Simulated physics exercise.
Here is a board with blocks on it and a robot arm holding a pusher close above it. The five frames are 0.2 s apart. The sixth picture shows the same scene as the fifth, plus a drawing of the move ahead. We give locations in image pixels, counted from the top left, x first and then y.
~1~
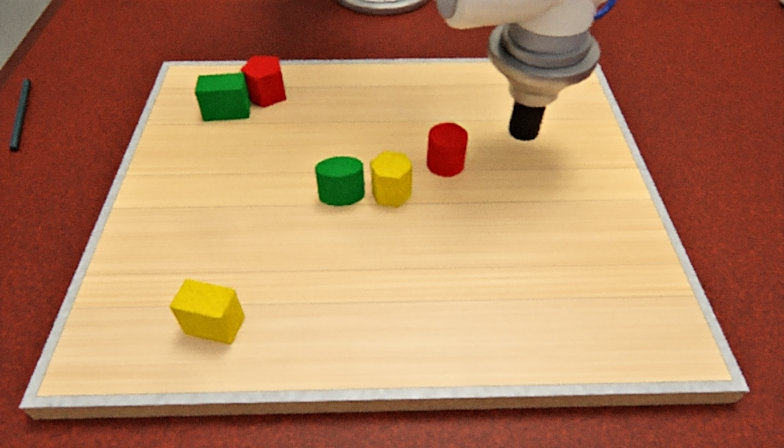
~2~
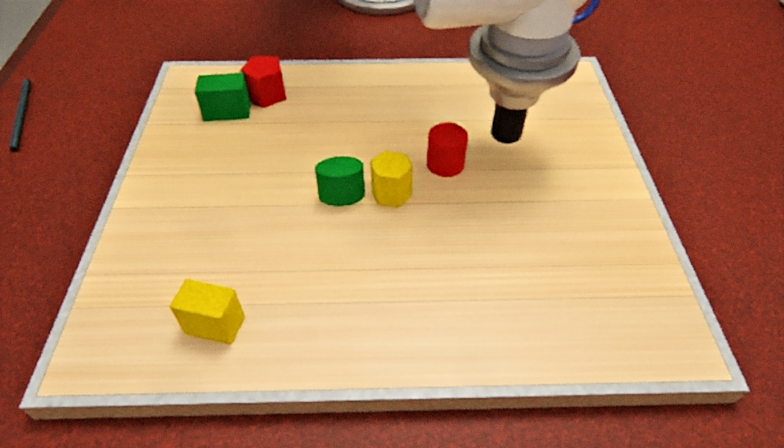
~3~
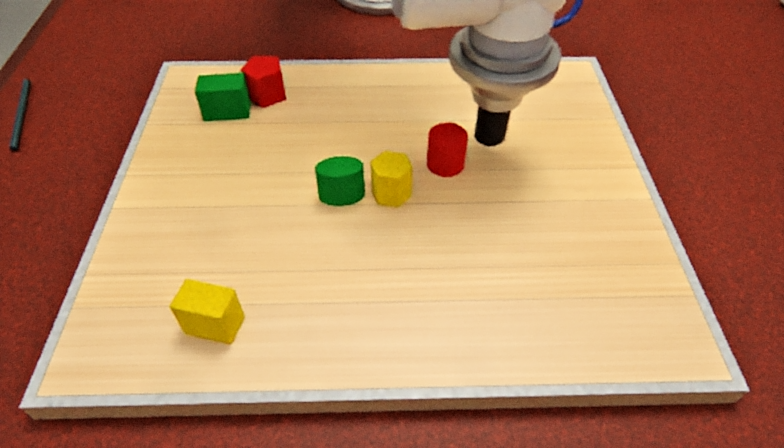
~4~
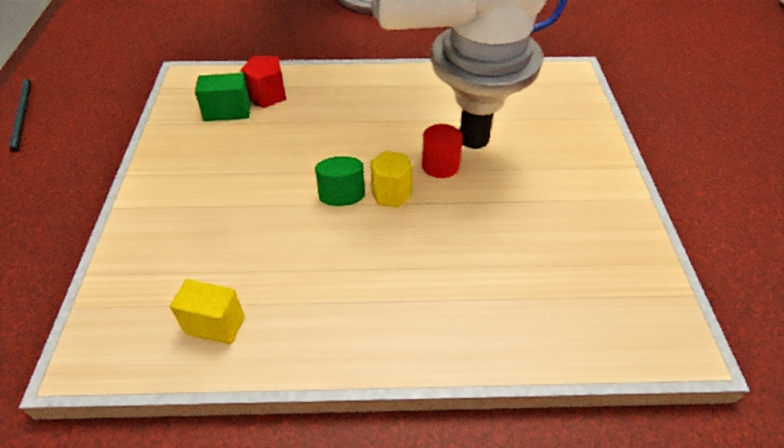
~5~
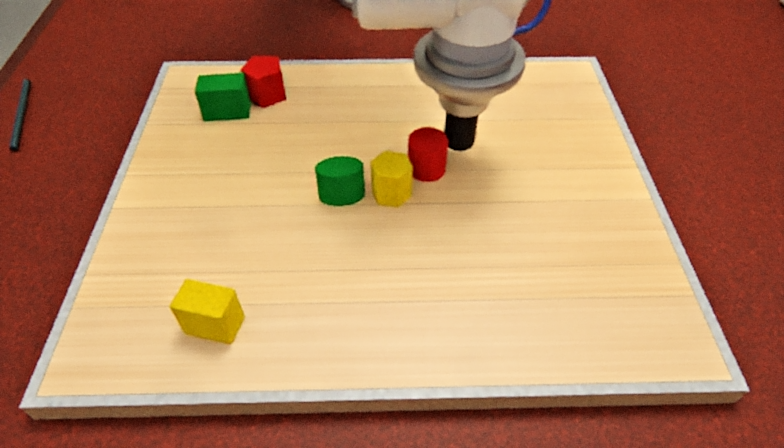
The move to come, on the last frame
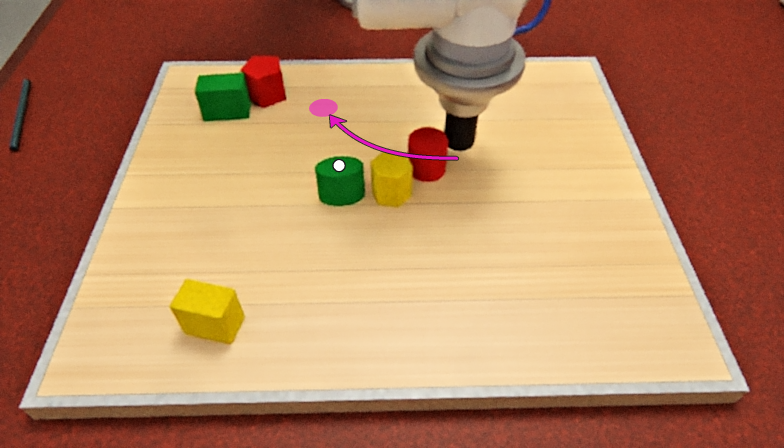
A robot arm with a black pusher moves left across a wooden board, reaches a red disc, and pushes it left toward a yellow hexagonal block beside a green oval block, while the other blocks stay still.
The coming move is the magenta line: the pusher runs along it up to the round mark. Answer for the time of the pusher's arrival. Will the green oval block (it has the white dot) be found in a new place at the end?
Short answer: No.
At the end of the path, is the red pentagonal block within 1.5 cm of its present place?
I believe so.
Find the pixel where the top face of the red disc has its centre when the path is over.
Its top middle will sit at (382, 145).
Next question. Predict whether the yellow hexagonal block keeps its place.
It gets moved.
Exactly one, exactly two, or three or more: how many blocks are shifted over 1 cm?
Put simply, two blocks are moved more than 1 cm.
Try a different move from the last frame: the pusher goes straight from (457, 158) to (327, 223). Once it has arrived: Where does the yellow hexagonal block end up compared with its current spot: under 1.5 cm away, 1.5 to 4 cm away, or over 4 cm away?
Ends over 4 cm away.
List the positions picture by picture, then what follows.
The first frame shows pusher tip at (524, 132); block tops, red pentagonal block at (262, 65); green oval block at (339, 166); yellow hexagonal block at (392, 164); red disc at (448, 134).
The second frame shows pusher at (506, 134); blocks unchanged.
The third frame shows pusher at (490, 137); blocks unchanged.
The fourth frame shows pusher at (474, 139); red disc at (443, 135).
The fifth frame shows pusher at (459, 141); red pentagonal block at (262, 65); green oval block at (339, 166); yellow hexagonal block at (392, 164); red disc at (428, 139).
Path on the board, from (457, 158) via (400, 154) and (353, 135), ending at (323, 108); the dot is on the green oval block.
The first path, step by step. One third of the way, pusher at (400, 137); yellow hexagonal block at (382, 173); red disc at (385, 146).
Two thirds of the way, pusher at (351, 118); yellow hexagonal block at (382, 173); red disc at (382, 145).
At the end, pusher at (322, 91); red pentagonal block in place; green oval block in place; yellow hexagonal block at (382, 173); red disc at (382, 145).
